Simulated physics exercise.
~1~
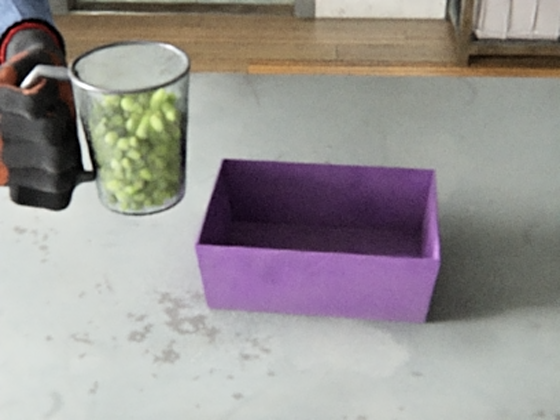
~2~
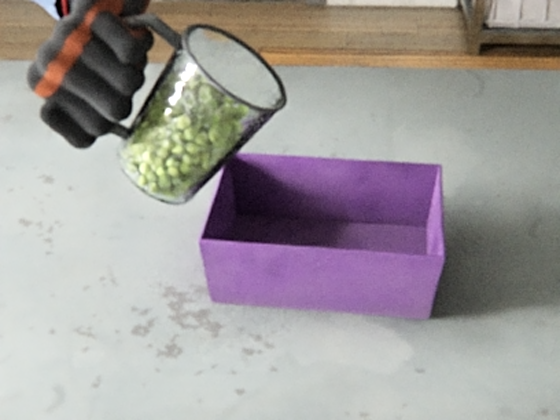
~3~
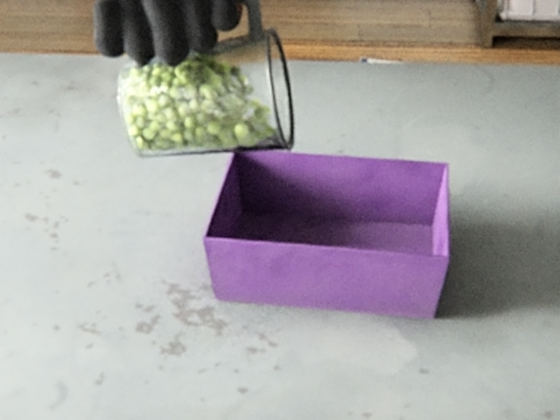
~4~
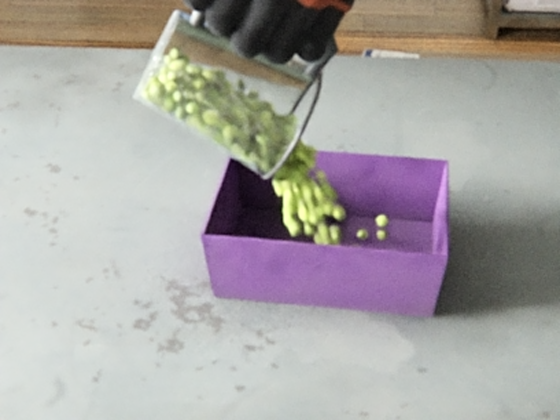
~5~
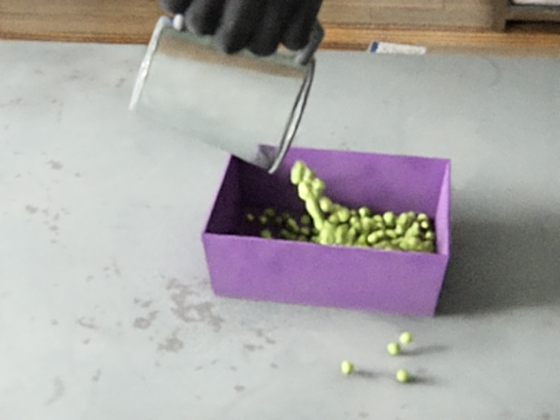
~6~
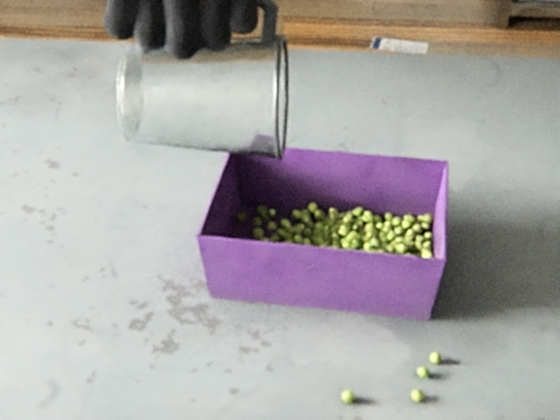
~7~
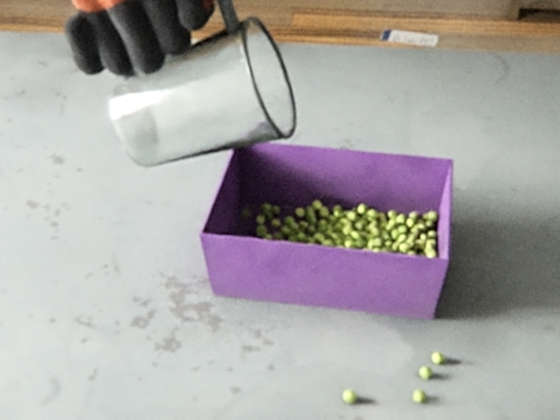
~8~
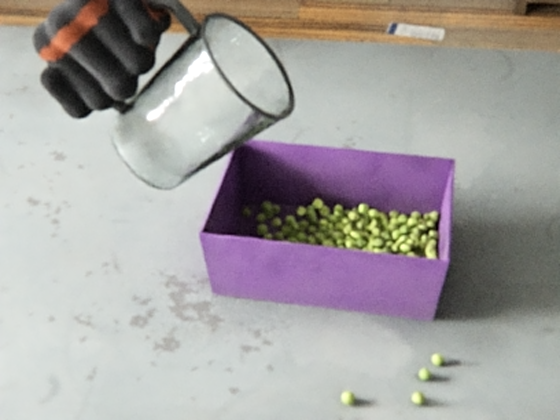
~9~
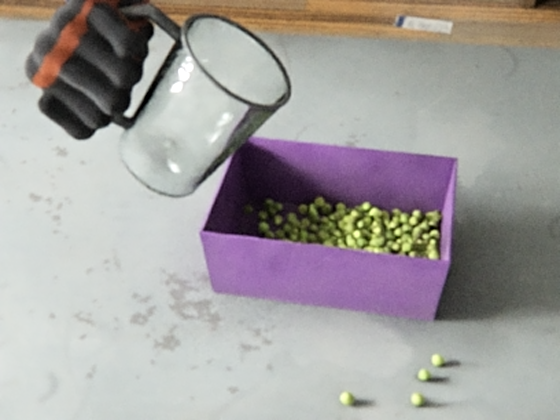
To begin with, a dark-gloved hand holds a clear cup full of small green peas upright, to the left of an open purple box on a grey surface. The hand moves right and tips the cup over the box until its mouth points downward. The peas pour out in a stream and pile up inside, while four of them land on the surface in front. Once the cup is empty, the hand gradually turns it partway back. It ends leaning above the box's left side, with nearly all the peas lying in the box and four resting outside.
